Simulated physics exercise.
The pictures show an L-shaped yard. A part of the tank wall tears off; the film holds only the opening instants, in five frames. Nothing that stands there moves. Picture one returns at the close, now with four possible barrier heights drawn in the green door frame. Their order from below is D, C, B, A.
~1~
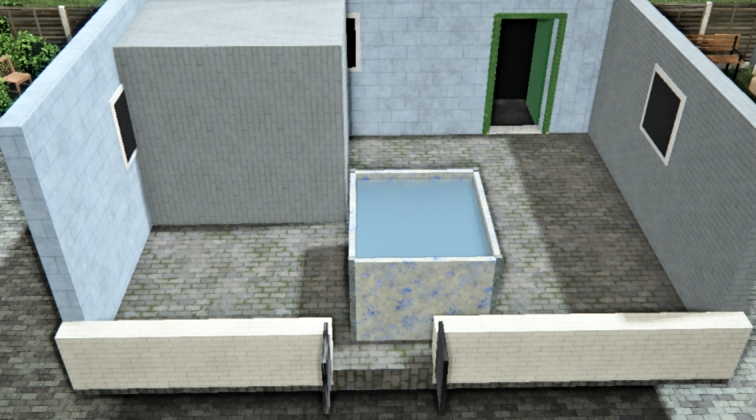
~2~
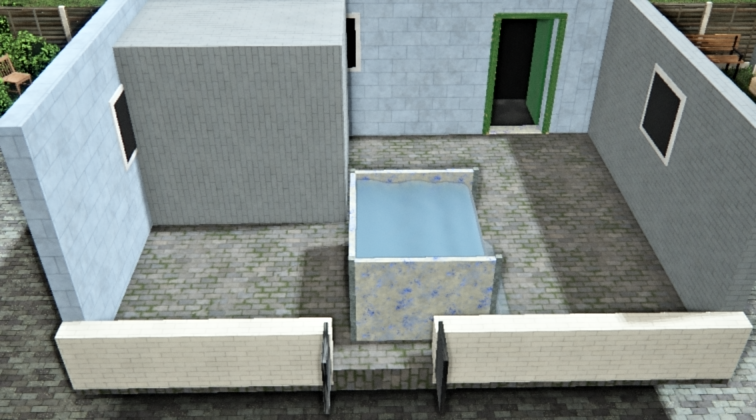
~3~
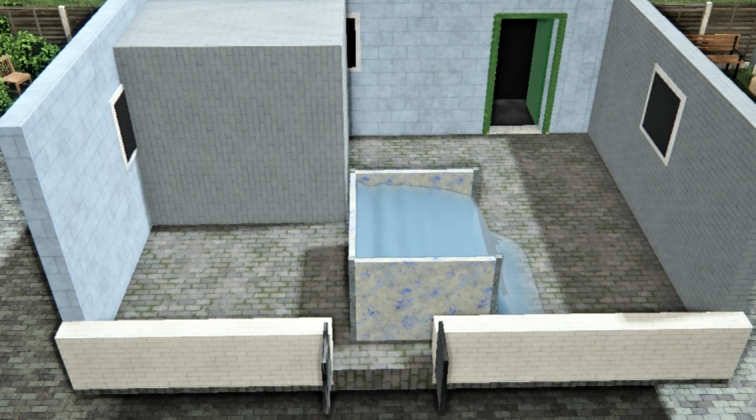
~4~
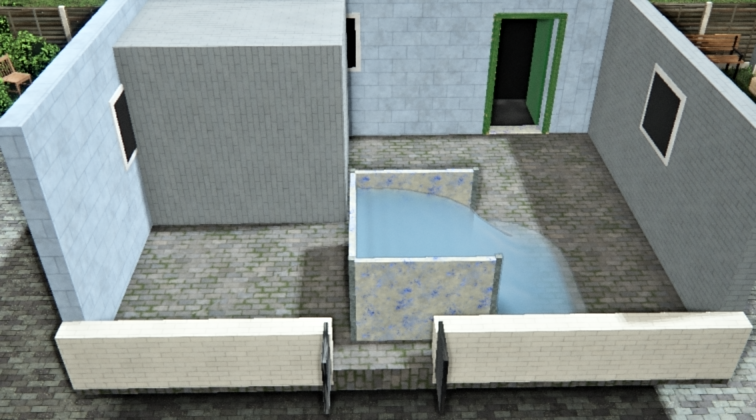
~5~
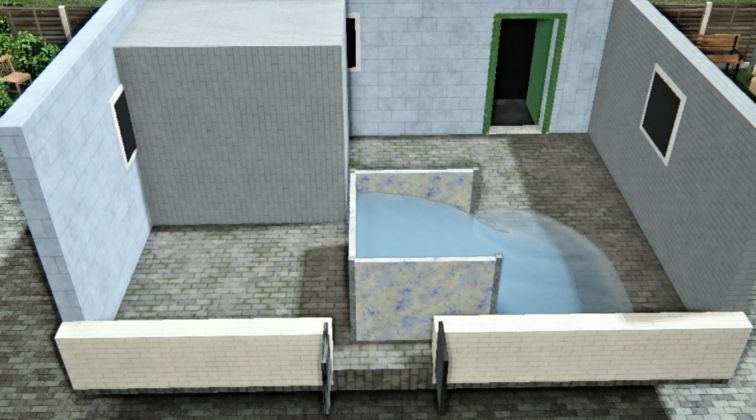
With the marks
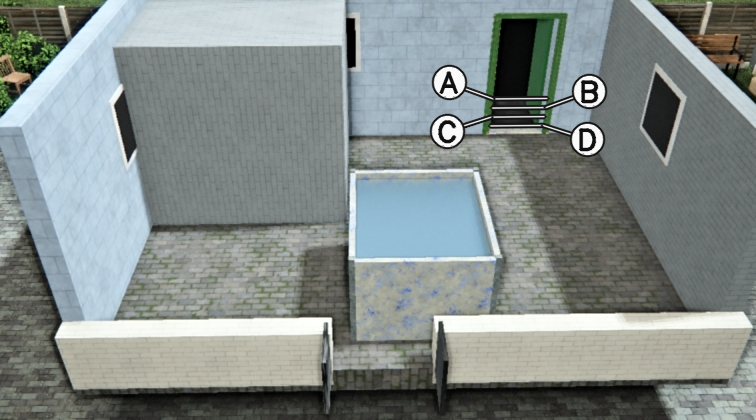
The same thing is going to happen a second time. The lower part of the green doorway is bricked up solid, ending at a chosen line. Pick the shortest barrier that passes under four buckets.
That is mark C.
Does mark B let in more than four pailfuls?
No, that is safe.
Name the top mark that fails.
Mark D.
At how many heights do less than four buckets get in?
Three.
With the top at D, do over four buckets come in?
Yes, that goes wrong.
On the marked copy, A at (520, 98); B at (519, 107); C at (517, 116); D at (516, 125); from the bottom up D, C, B, A.
With A, nothing gets over.
With B, nothing gets over.
With C, a splash gets over, under a bucket.
With D, about 12 bucketfuls get in.
